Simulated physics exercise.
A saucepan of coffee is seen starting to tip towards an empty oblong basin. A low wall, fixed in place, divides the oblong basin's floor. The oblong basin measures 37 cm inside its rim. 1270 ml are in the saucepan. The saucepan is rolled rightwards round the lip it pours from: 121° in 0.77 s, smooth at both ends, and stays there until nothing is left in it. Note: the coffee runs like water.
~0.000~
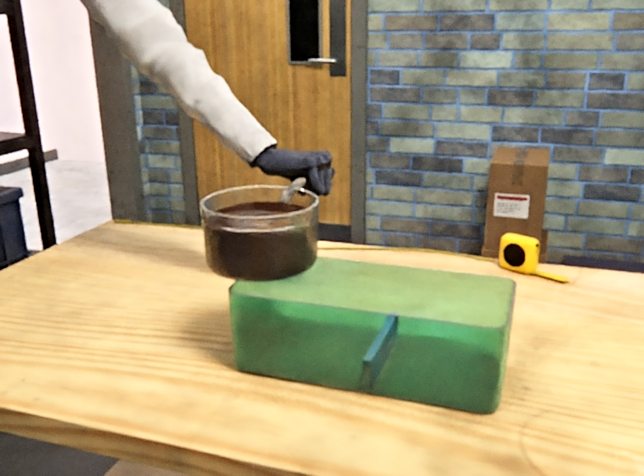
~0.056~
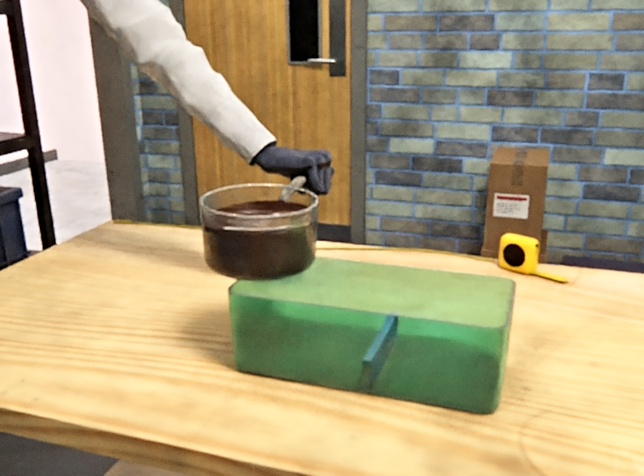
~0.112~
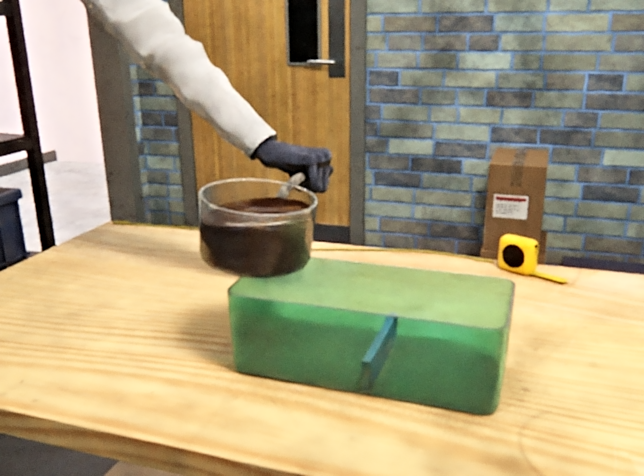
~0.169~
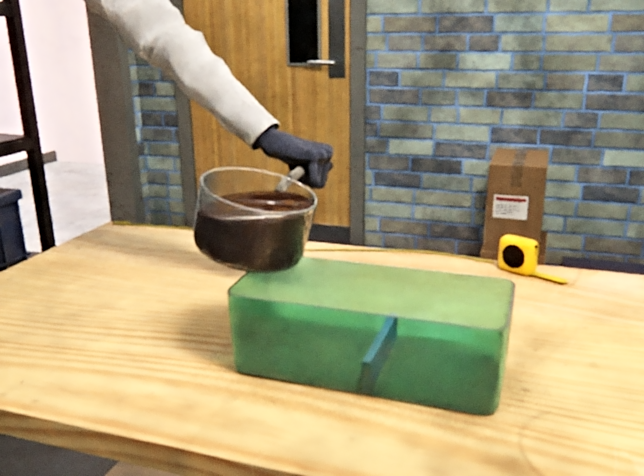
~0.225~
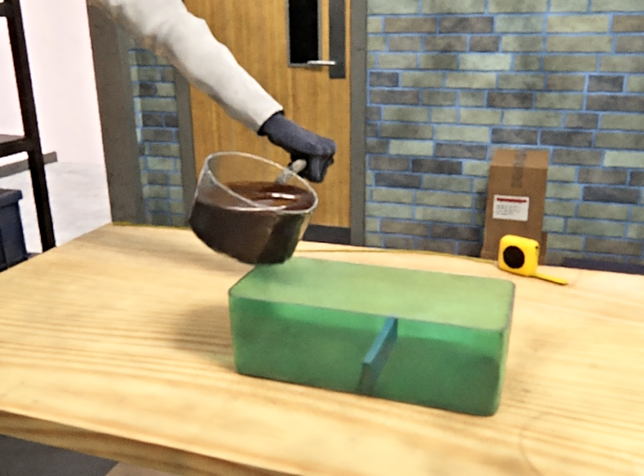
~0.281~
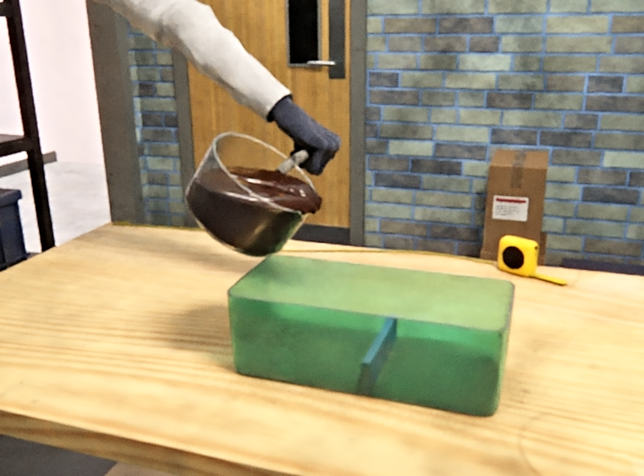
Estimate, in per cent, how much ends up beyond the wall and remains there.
Roughly 56 % ends up beyond the wall.
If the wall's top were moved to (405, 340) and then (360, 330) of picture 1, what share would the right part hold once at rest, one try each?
Result: 40 per cent, then 70 per cent.
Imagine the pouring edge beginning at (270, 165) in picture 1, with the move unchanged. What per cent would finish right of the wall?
Result then: Approx. 35 %.
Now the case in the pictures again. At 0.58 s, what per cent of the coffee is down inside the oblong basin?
Some 12 per cent.
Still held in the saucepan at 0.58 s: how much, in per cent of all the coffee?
Roughly 38 %.
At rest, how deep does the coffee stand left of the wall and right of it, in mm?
Left part about 16 mm deep, right part about 28 mm deep.
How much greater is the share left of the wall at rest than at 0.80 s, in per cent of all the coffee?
Near 24 percent, give or take.
After 0.58 s the tilt is 103° and 38 per cent is still to pour, 6 is left of the wall and 7 right of it.
After 0.80 s the tilt is 121° and 1 per cent is still to pour, 13 is left of the wall and 73 right of it.
After 1.02 s the tilt is 121° and 0 per cent is still to pour, 24 is left of the wall and 51 right of it.
After 1.27 s the tilt is 121° and 0 per cent is still to pour, 34 is left of the wall and 59 right of it.
In the end 38 per cent lies left of the wall, 56 right of it and 6 outside.
